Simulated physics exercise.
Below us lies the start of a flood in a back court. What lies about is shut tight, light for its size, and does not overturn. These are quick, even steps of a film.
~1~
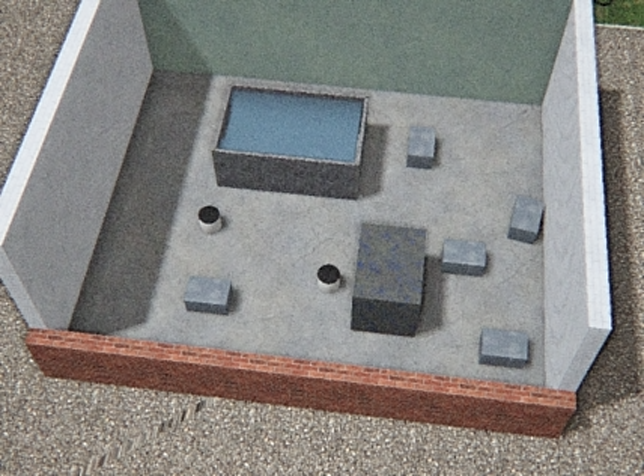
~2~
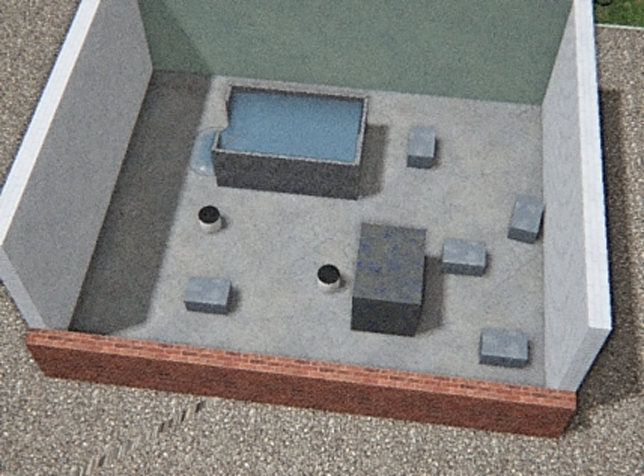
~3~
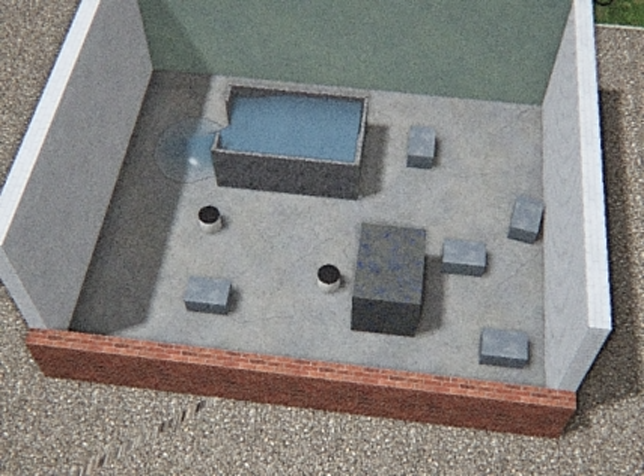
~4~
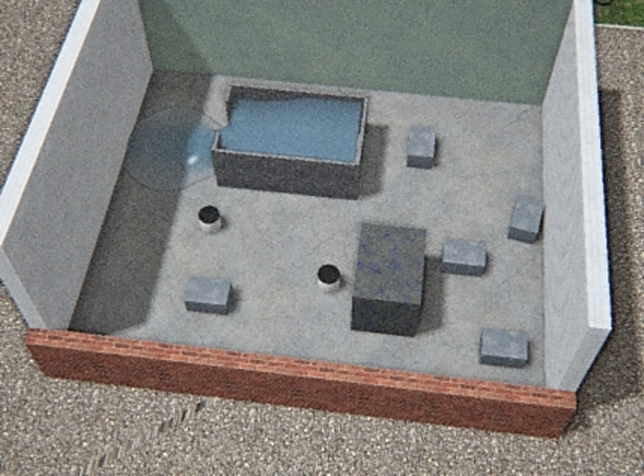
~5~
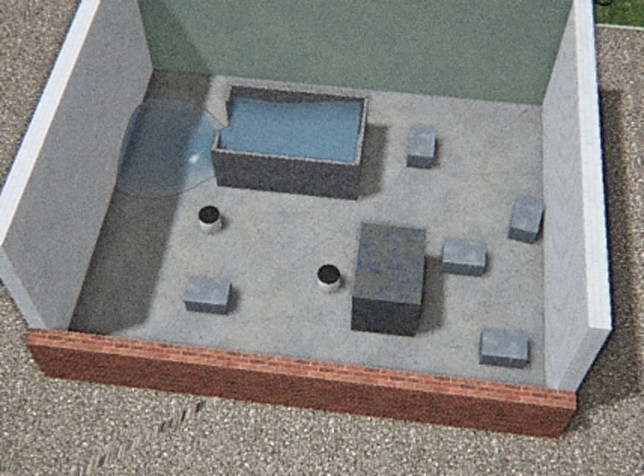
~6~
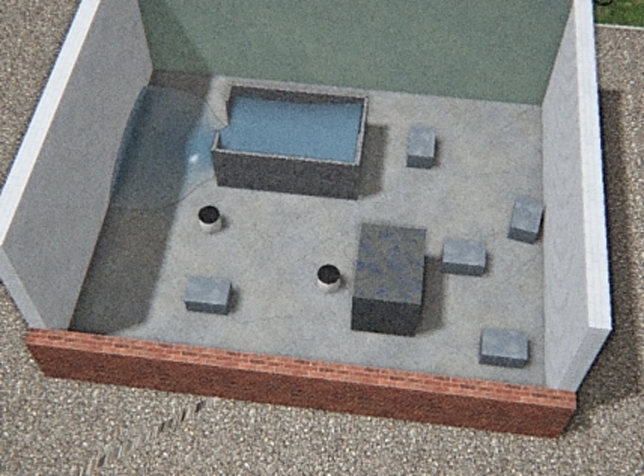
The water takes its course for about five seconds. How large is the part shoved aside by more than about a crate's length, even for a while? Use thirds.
That comes to under a third.
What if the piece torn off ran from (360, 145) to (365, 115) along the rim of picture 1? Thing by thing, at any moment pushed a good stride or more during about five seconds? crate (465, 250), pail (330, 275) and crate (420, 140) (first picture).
As listed: Shifted that much, not that far, yes.
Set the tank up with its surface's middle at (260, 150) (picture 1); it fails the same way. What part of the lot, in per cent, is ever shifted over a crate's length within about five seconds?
Close to 30 %.
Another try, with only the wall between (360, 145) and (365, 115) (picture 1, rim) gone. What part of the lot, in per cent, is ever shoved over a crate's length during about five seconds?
About 60 per cent.
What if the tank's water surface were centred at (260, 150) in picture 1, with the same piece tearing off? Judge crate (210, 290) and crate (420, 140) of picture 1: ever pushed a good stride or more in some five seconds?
In turn: Pushed that far, that far or more.
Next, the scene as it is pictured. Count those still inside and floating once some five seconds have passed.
That makes 1.
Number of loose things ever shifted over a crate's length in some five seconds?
That makes 1.
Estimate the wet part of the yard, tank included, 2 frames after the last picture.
Roughly 20 per cent.
A moment on, 0 of 7 are well off their spots; 0 afloat.
Next, 0 of 7 are well off their spots; 0 afloat.
Later, 0 of 7 are well off their spots; 0 afloat.
In the end, 1 of 7 are well off their spots, and 1 have been at some point; 1 afloat.
